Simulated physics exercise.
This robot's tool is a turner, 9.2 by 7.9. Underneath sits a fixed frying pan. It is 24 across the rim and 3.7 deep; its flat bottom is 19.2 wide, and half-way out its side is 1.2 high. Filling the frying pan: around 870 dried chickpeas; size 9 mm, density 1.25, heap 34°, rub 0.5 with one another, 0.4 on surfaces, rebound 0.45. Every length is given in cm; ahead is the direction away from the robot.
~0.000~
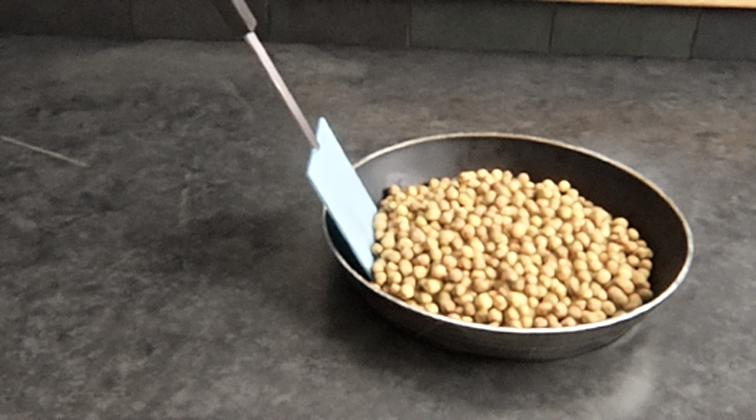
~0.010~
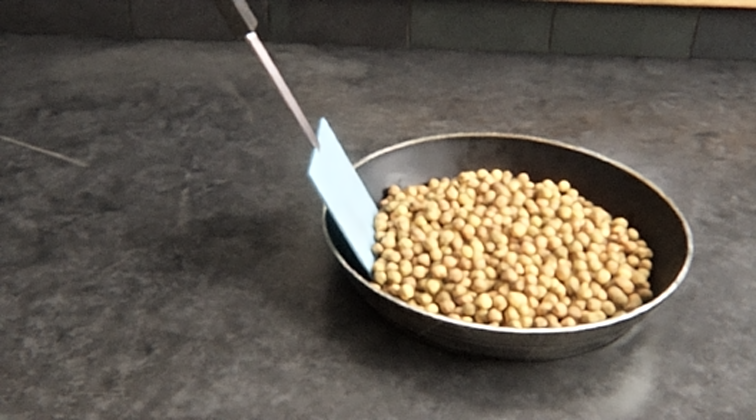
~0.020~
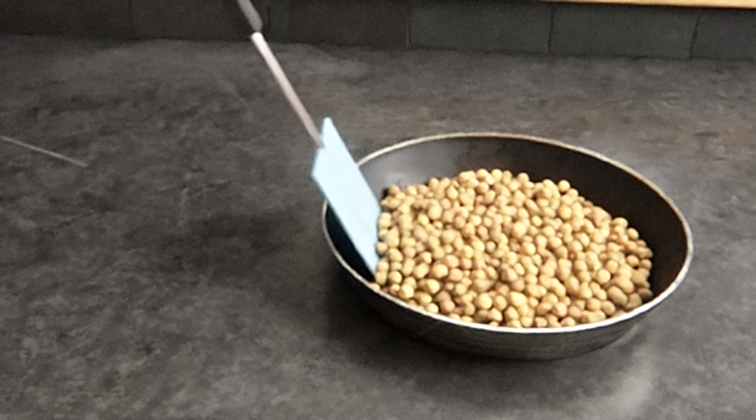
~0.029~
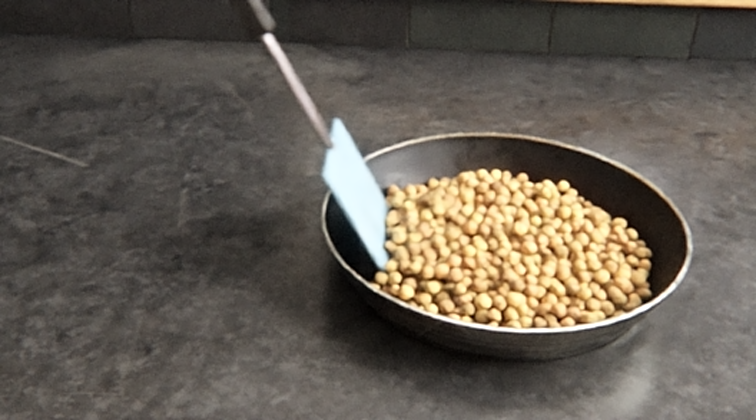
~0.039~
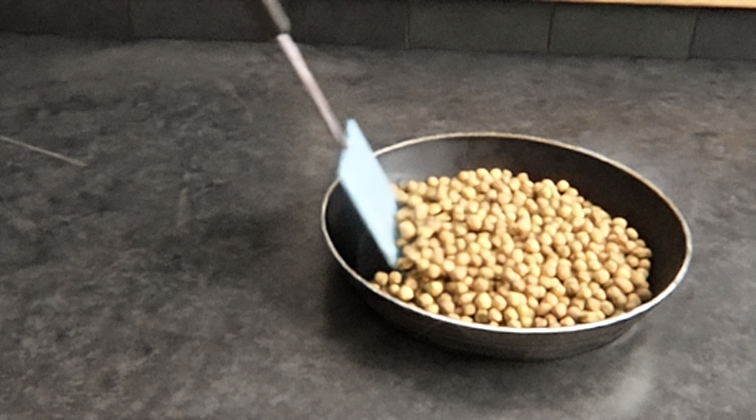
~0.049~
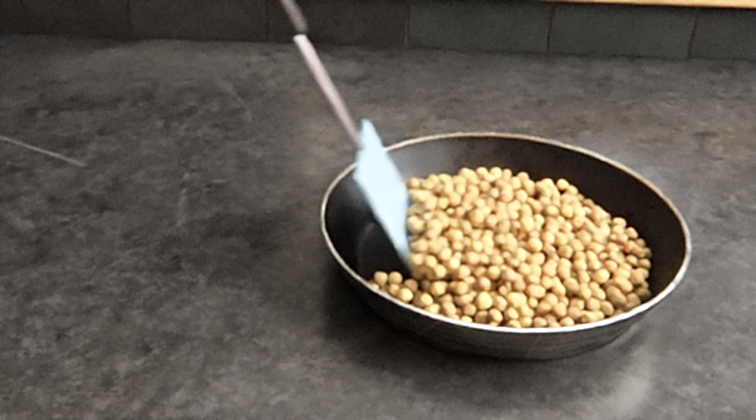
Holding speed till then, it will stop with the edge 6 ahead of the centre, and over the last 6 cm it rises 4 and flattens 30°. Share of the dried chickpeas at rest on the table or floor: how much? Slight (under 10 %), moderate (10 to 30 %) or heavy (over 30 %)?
Moderate.
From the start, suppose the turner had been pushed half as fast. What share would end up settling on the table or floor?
Then around 0 percent would finish on the table or floor.
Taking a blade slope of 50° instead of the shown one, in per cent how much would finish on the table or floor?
That gives about 15 in a hundred.
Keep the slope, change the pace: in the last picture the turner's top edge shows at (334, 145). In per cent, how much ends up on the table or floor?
I'd say around 0 per cent.
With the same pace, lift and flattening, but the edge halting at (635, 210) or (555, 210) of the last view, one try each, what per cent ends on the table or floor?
Close to 25 and close to 10 per cent, respectively.
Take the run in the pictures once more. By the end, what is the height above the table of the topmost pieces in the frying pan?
Close to 4.5 centimetres high.
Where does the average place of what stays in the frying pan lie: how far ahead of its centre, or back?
Ahead of centre, near 3.5 centimetres.
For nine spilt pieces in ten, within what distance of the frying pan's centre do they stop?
55 cm.
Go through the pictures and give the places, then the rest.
In the first frame, turner top edge at (315, 144), sloping 62°; upper third of the load around (496, 237), from x 375 to 645, top at y 175; 867 in the frying pan.
In the second frame, turner top edge at (315, 144), sloping 62°; upper third of the load around (496, 237), from x 375 to 645, top at y 175.
In the third frame, turner top edge at (320, 145), sloping 62°; upper third of the load around (495, 236), from x 375 to 645, top at y 175.
In the fourth frame, turner top edge at (331, 145), sloping 62°; upper third of the load around (489, 233), from x 375 to 645, top at y 175.
In the fifth frame, turner top edge at (345, 146), sloping 62°; upper third of the load around (488, 232), from x 375 to 645, top at y 175.
In the sixth frame, turner top edge at (361, 146), sloping 62°; upper third of the load around (485, 228), from x 375 to 645, top at y 175; 867 in the frying pan.
By 0.08 s, sloping 62°, highest piece 7 above the table; 867 in the frying pan.
By 0.12 s, sloping 52°, highest piece 10 above the table; 866 in the frying pan, 1 on the blade or in flight.
By 0.33 s, sloping 32°, highest piece 4 above the table; 745 in the frying pan, 122 on the table or floor.
By 1.38 s, sloping 32°, highest piece 4 above the table; 745 in the frying pan, 122 on the table or floor.
Final count, 745 in the frying pan, 122 on the table or floor. That is 14 % on the table or floor.
